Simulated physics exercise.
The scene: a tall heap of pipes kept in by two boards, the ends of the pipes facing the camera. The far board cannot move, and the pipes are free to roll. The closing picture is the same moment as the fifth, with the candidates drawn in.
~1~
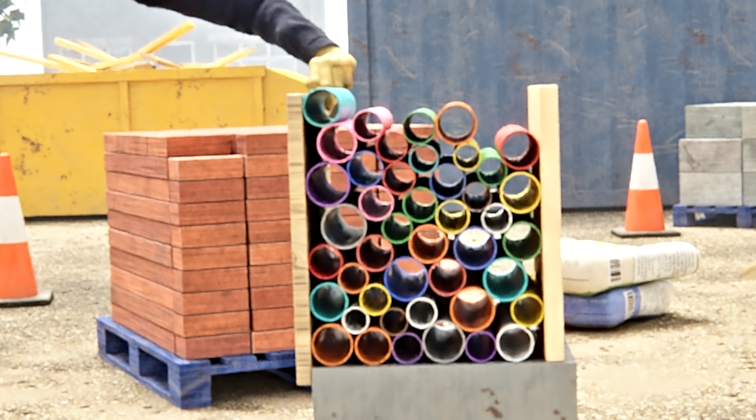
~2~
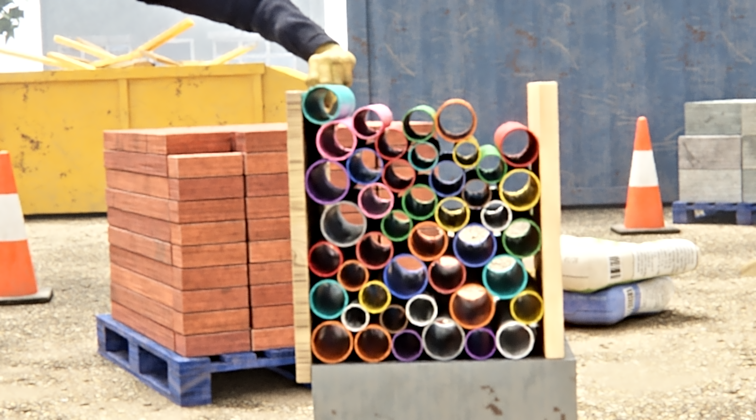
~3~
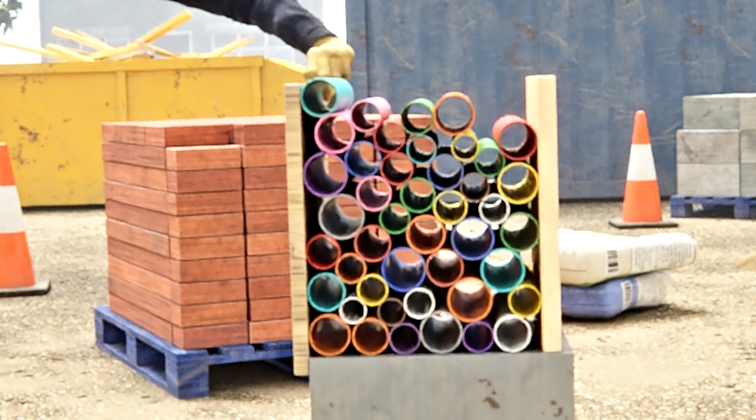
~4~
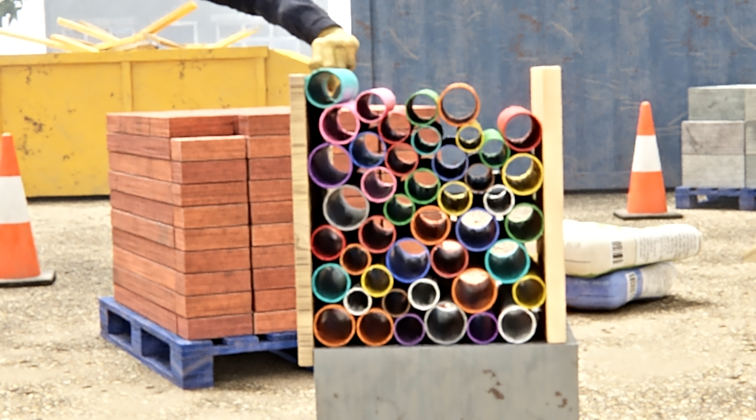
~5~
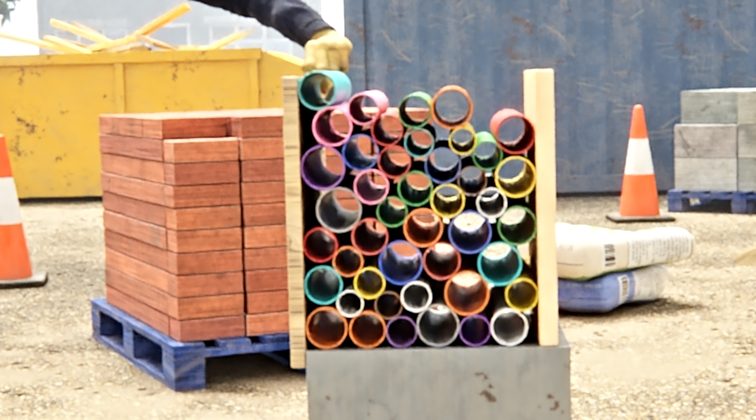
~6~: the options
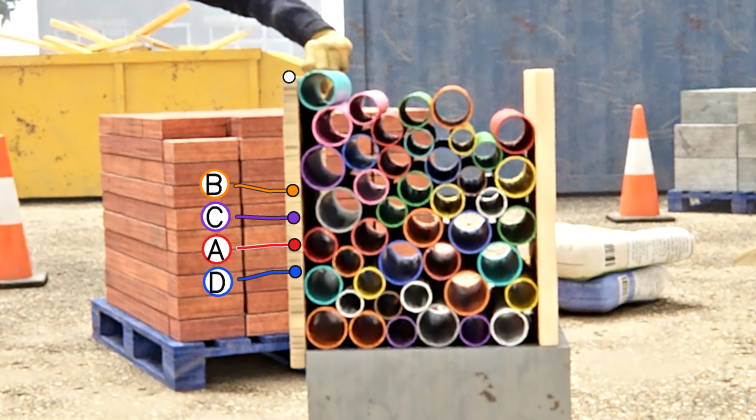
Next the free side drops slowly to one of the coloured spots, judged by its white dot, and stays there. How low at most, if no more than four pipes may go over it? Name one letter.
No lower than B.
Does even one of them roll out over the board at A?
At A: Yes.
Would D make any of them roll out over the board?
At D: Yes.
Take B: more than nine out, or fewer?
At B, fewer than nine.
On the copy, A at (294, 245); B at (293, 191); C at (293, 218); D at (295, 272); the white dot at (289, 77).
On B. First, top of the board (299, 129).
Then, top of the board (301, 188).
Finally, top of the board (301, 190), three out over the board.
By contrast, A more than four out over the board; C more than four out over the board; D more than four out over the board.
